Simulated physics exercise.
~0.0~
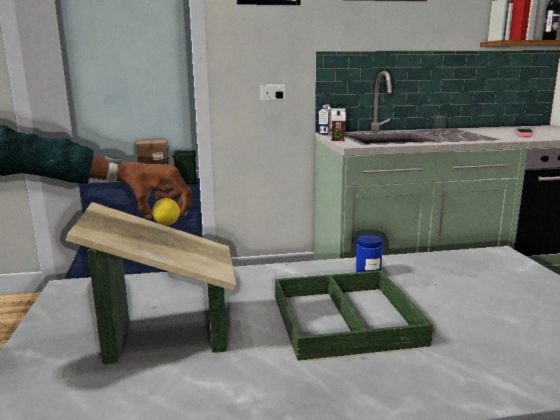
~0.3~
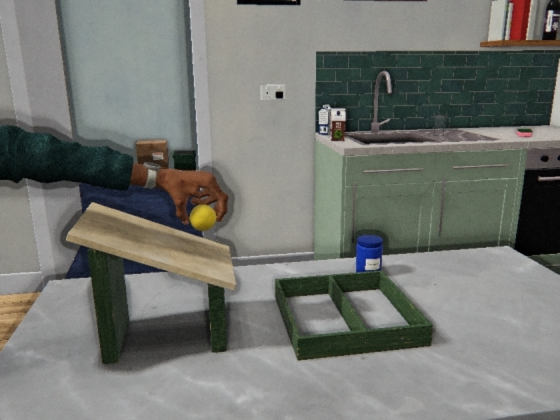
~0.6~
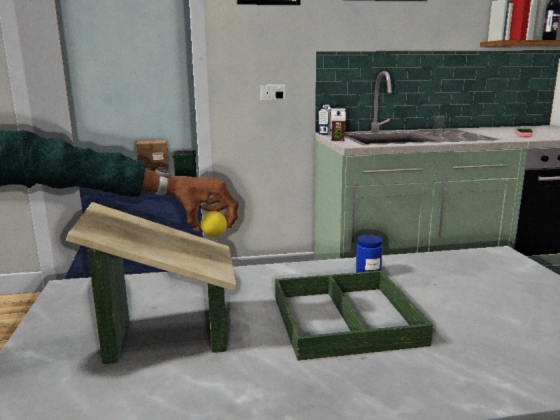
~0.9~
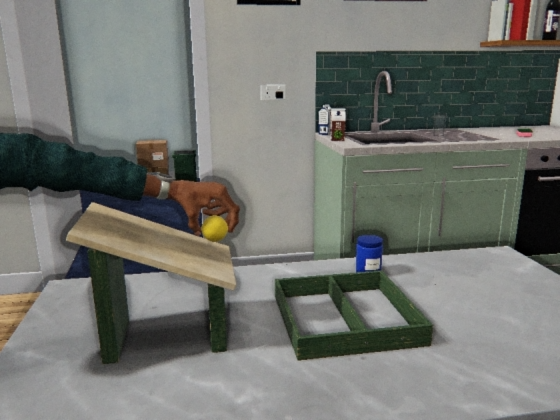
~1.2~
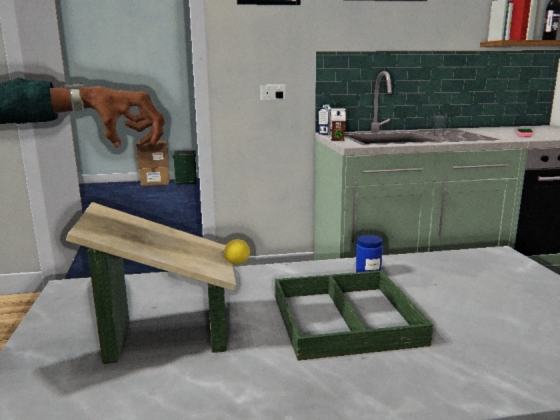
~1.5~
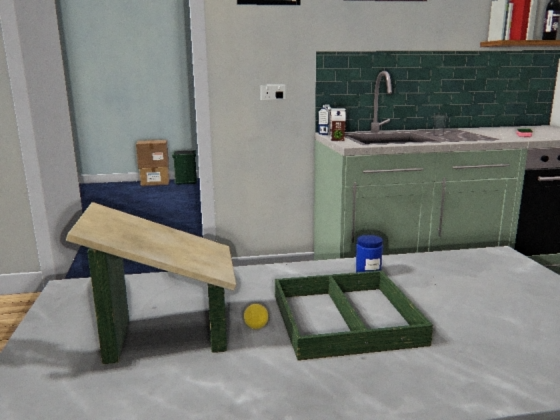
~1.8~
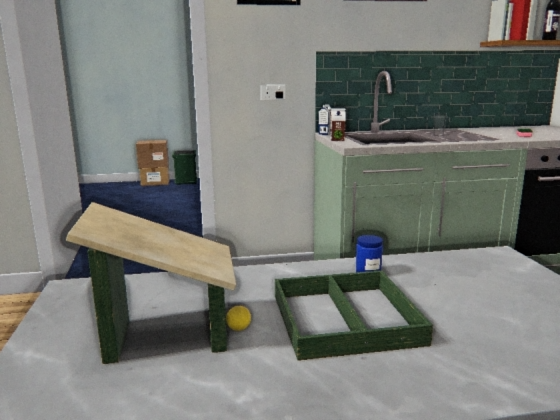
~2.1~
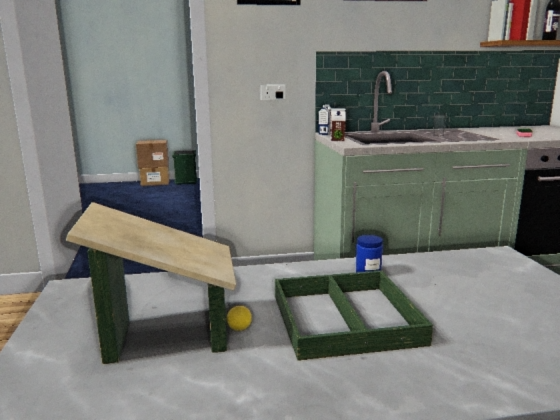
A yellow lemon, released by a hand above a ramp, drops and settles outside the tray.
